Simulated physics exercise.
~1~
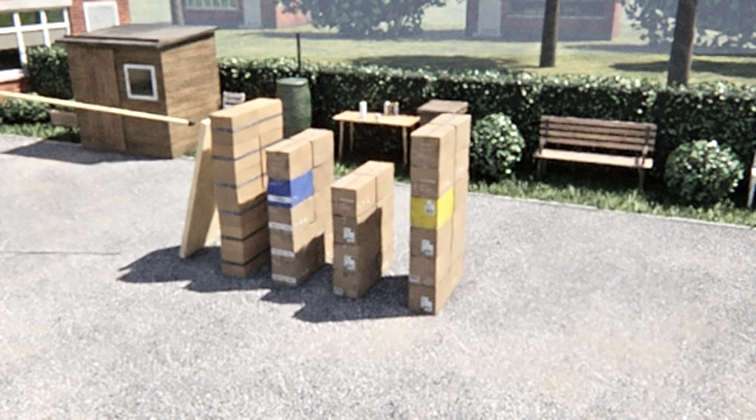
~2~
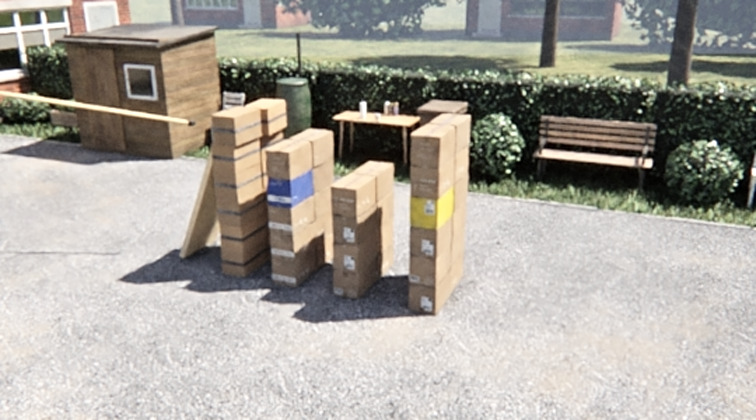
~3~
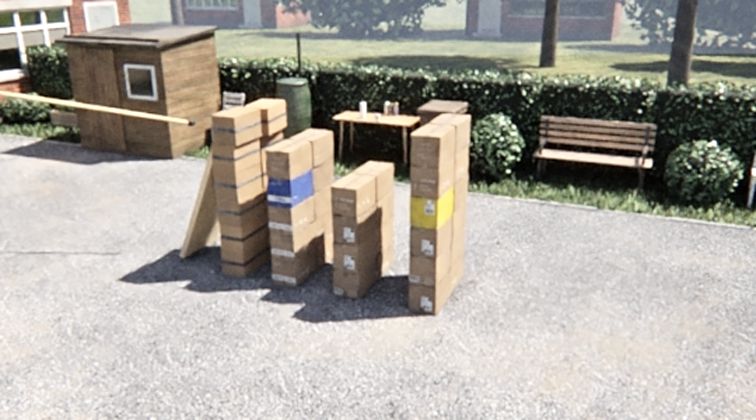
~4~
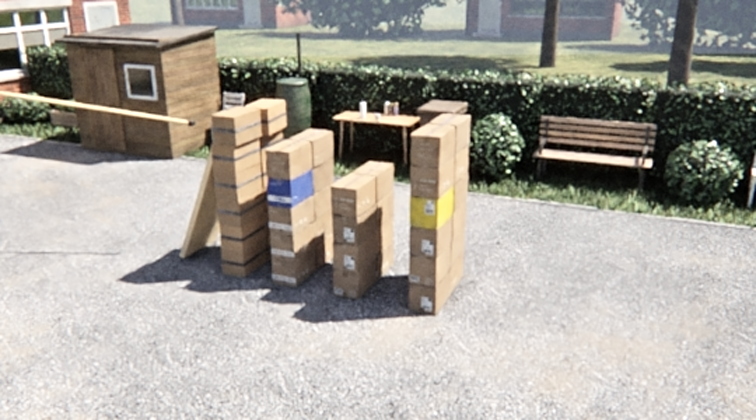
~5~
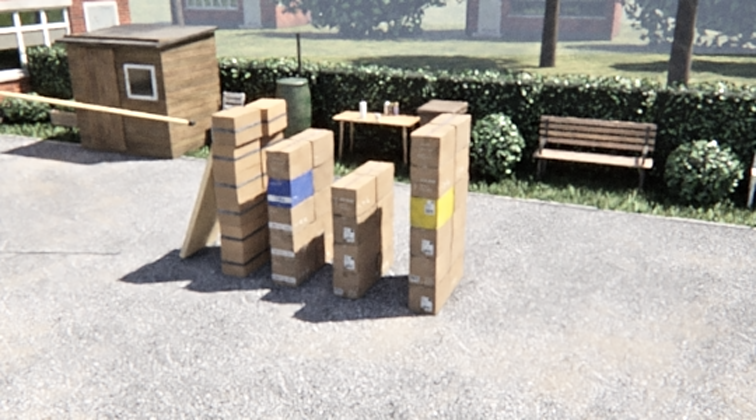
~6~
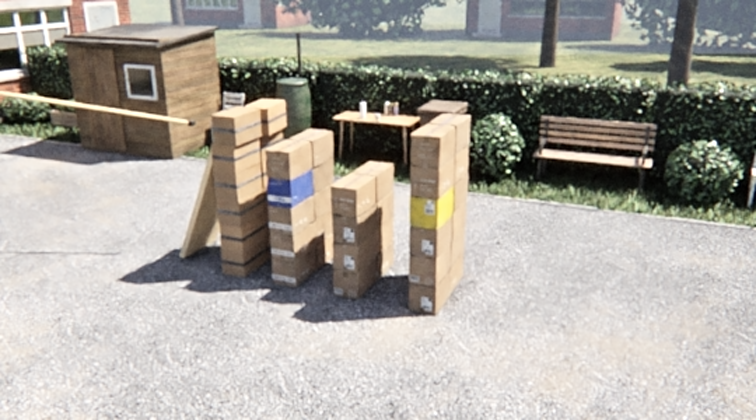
A wooden board standing on end tipped over against the leftmost of several tall stacks of cardboard boxes in a paved yard, nudging it slightly, and came to rest leaning there while the blue and yellow boxes and all the stacks stayed standing.
